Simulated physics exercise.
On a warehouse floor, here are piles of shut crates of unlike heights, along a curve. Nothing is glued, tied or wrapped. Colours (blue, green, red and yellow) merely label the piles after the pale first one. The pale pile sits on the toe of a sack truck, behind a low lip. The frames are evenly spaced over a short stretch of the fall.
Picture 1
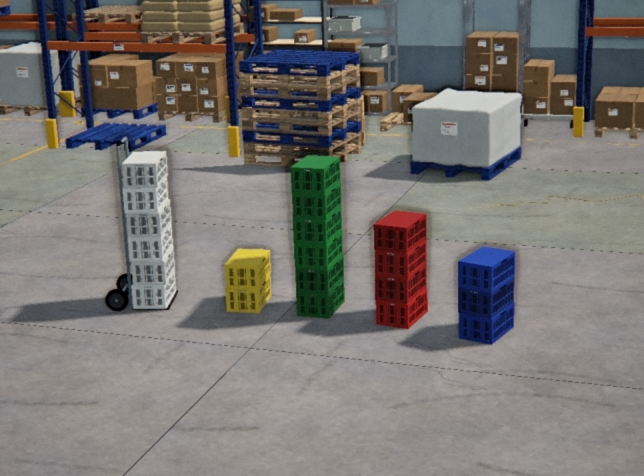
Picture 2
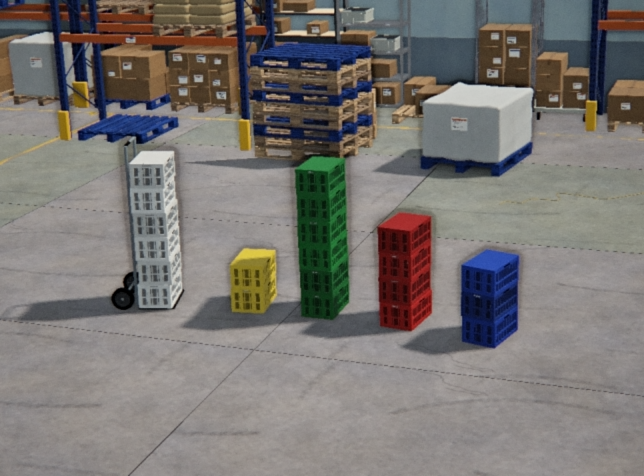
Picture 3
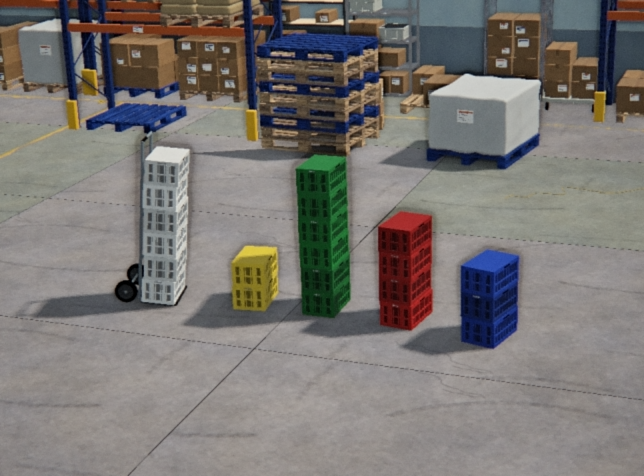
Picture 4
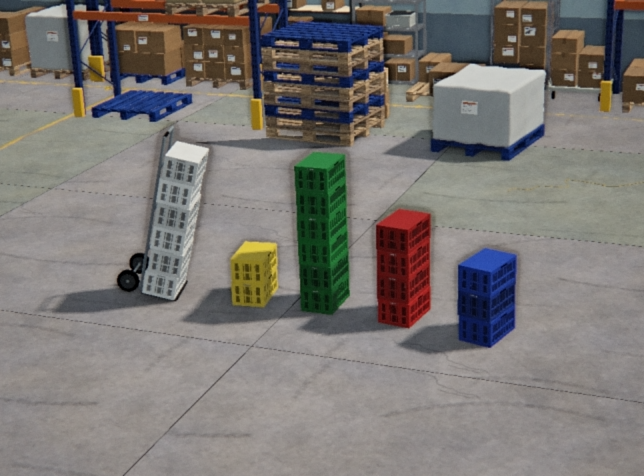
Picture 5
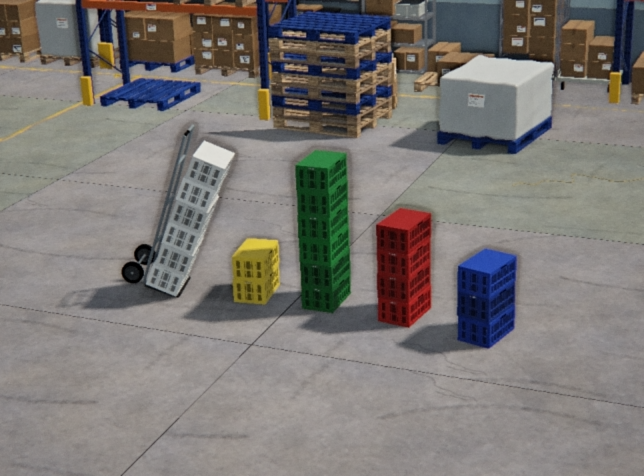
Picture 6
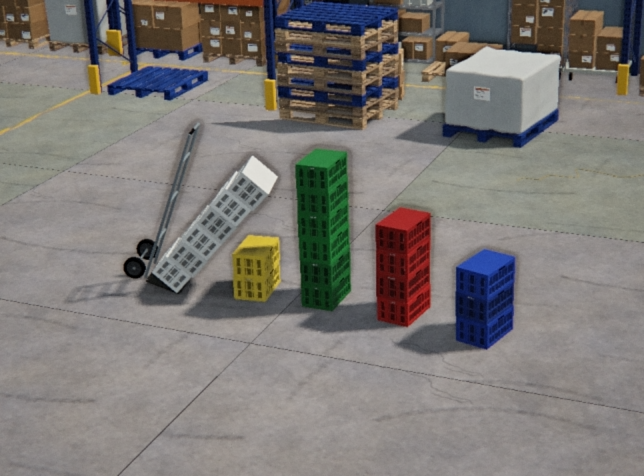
The pale crate stack on a hand truck leans rightward, slowly then steeply, toward the yellow stack.
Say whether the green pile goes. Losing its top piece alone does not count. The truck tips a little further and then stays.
The green pile mostly stays up.
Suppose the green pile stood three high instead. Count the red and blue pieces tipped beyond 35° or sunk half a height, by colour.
Red 0, blue 0.
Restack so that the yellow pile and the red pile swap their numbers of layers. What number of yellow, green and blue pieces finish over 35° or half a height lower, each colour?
Pile by pile, yellow 3, green 6, blue 1.
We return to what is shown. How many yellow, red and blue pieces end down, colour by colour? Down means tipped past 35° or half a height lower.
Pile by pile, yellow 0, red 0, blue 0.
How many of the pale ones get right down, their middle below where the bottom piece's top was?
3 of them.
Shortly afterwards, 6 of the pale pile down; none of the 6 green crates down (0 of 15 in all colours); top green crate unmoved.
Next, 6 of the pale pile down; none of the 6 green crates down (0 of 15 in all colours); top green crate a little from its place; top yellow crate half its height from its place.
In the end, 6 of the pale pile down; none of the 6 green crates down (0 of 15 in all colours); top green crate unmoved; top yellow crate half its height from its place. From the last view, middles, top green crate near (324, 170), top yellow crate near (266, 257).
